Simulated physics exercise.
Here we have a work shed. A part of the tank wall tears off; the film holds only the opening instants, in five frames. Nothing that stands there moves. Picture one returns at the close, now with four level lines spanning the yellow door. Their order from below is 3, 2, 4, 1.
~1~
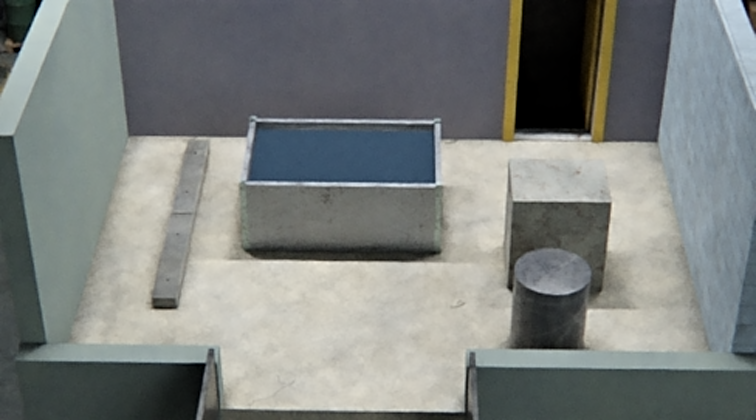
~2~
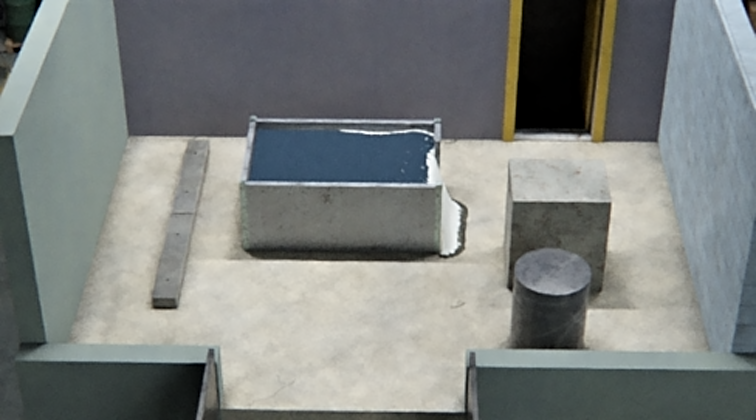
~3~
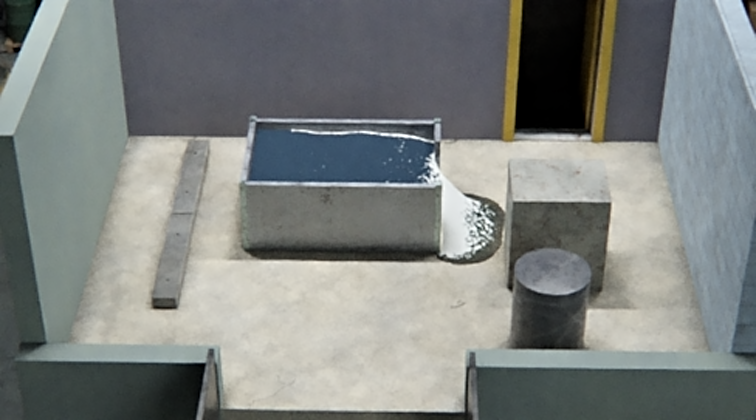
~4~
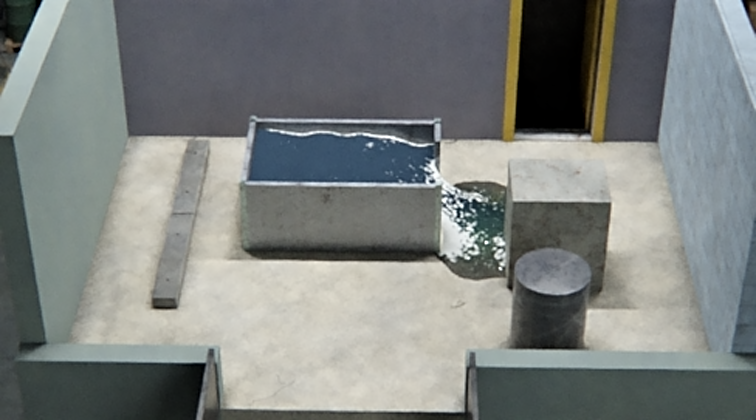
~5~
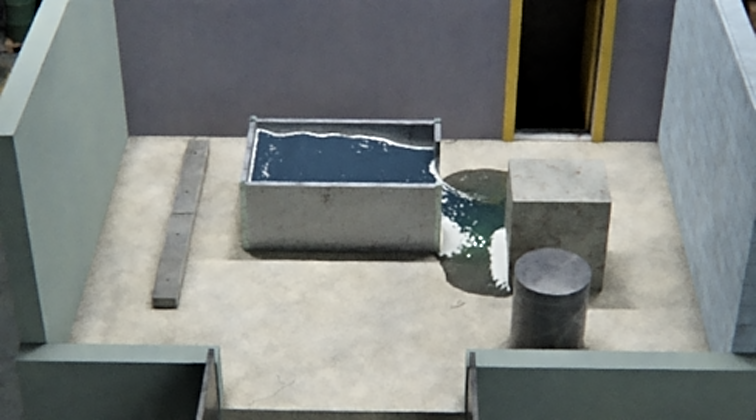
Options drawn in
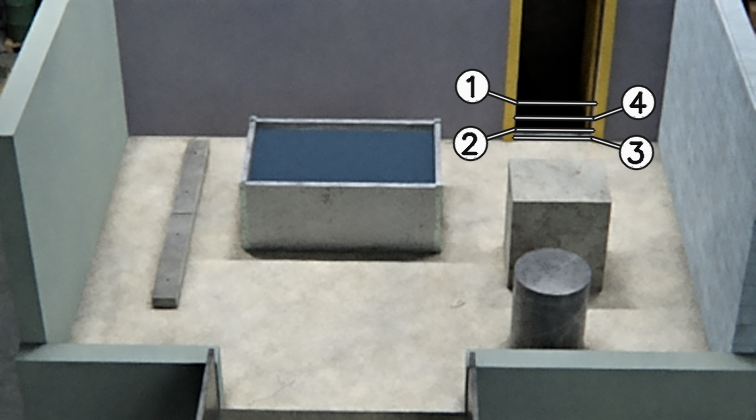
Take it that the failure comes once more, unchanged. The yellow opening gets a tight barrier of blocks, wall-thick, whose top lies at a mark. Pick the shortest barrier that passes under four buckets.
2 will do.
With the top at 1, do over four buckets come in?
No.
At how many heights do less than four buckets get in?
Three.
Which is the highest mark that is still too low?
That is mark 3.
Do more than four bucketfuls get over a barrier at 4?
No.
On the marked copy, 1 at (556, 103); 2 at (553, 130); 3 at (553, 138); 4 at (554, 118); from the bottom up 3, 2, 4, 1.
With 1, nothing gets over.
With 2, a splash gets over, under a bucket.
With 3, about 12 bucketfuls get in.
With 4, nothing gets over.
